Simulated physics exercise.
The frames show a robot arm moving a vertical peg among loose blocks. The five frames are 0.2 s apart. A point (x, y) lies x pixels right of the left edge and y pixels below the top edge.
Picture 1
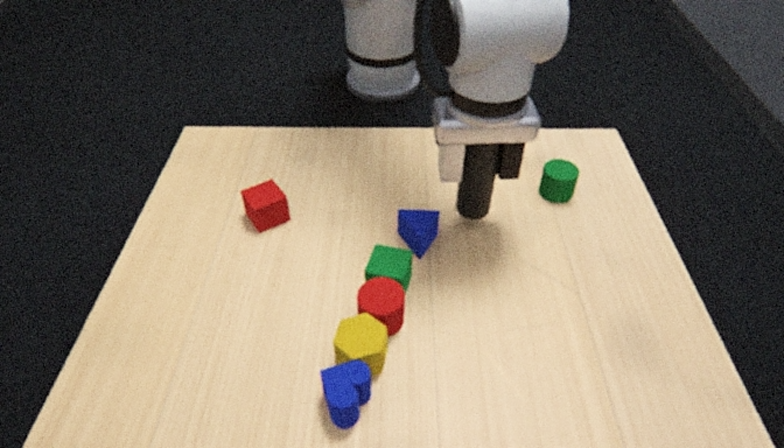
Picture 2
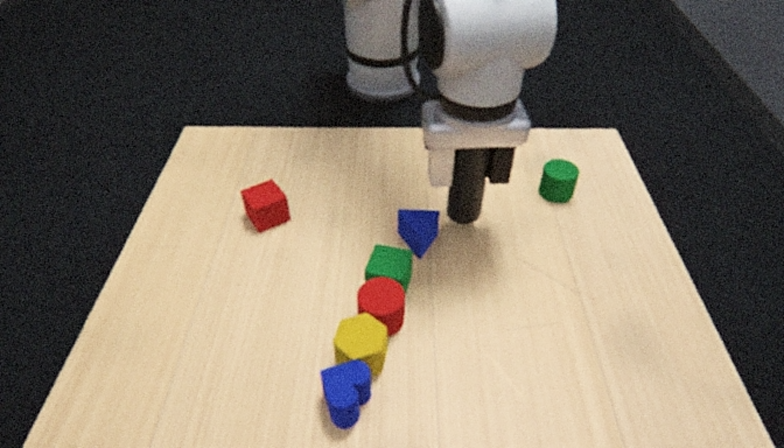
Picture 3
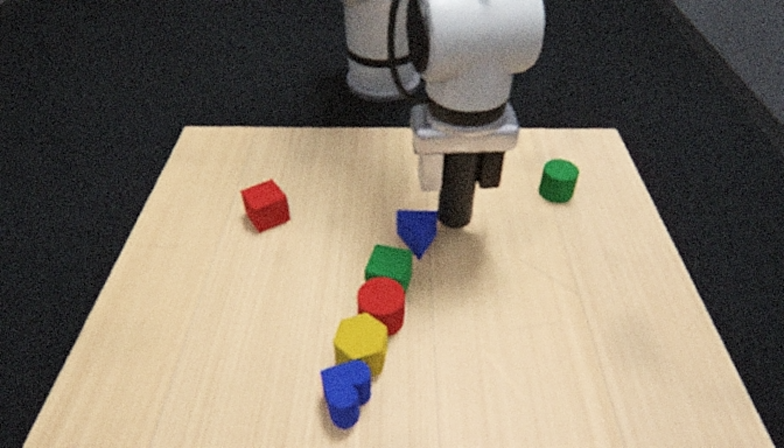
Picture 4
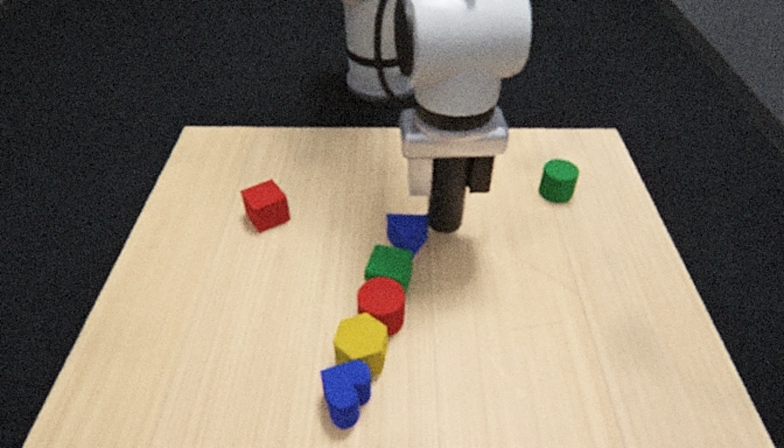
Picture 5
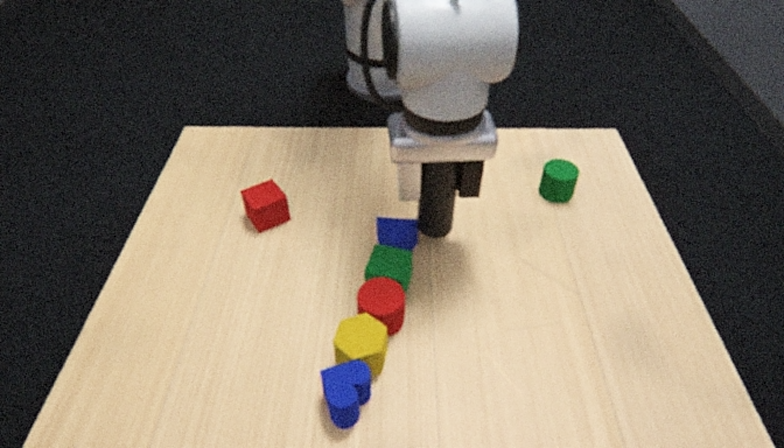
On a wooden table, a robot arm's dark peg pushes a blue block left.
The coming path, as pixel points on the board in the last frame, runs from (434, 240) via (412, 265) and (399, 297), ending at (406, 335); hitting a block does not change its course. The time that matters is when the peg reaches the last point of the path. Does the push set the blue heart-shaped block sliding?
That would be a yes.
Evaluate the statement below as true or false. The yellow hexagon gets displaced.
It is true.
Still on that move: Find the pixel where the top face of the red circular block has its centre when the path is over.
Top centre: (326, 318).
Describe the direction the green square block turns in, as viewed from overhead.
Viewed from above, clockwise.
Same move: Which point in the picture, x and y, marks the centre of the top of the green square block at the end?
The green square block ends near (358, 282).
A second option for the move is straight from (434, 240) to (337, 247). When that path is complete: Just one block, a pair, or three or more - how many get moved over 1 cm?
My best guess is that a single block moves over 1 cm.
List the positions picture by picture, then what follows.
Peg's lower end (473, 208); blue heart-shaped block (345, 381); yellow hexagon (360, 335); red circular block (381, 295); green square block (389, 261); blue triangular block (419, 218), in the first frame.
Peg (464, 213); blocks still, in the second frame.
Peg (454, 217); blocks still, in the third frame.
Peg (445, 222); blue triangular block (408, 223), in the fourth frame.
Peg (435, 226); blue heart-shaped block (345, 381); yellow hexagon (360, 335); red circular block (381, 295); green square block (389, 261); blue triangular block (397, 227), in the fifth frame.
The first path, step by step. One third of the way, peg (412, 252); blue heart-shaped block (343, 385); yellow hexagon (357, 340); red circular block (373, 299); green square block (382, 264); blue triangular block (387, 228).
Two thirds of the way, peg (399, 284); blue heart-shaped block (346, 400); yellow hexagon (338, 359), turned 55° anticlockwise; red circular block (327, 318); green square block (359, 282), turned 65° clockwise; blue triangular block (387, 228).
At the end, peg (407, 322); blue heart-shaped block (346, 400); yellow hexagon (338, 359), turned 55° anticlockwise; red circular block (326, 318); green square block (358, 282), turned 65° clockwise; blue triangular block (387, 228).
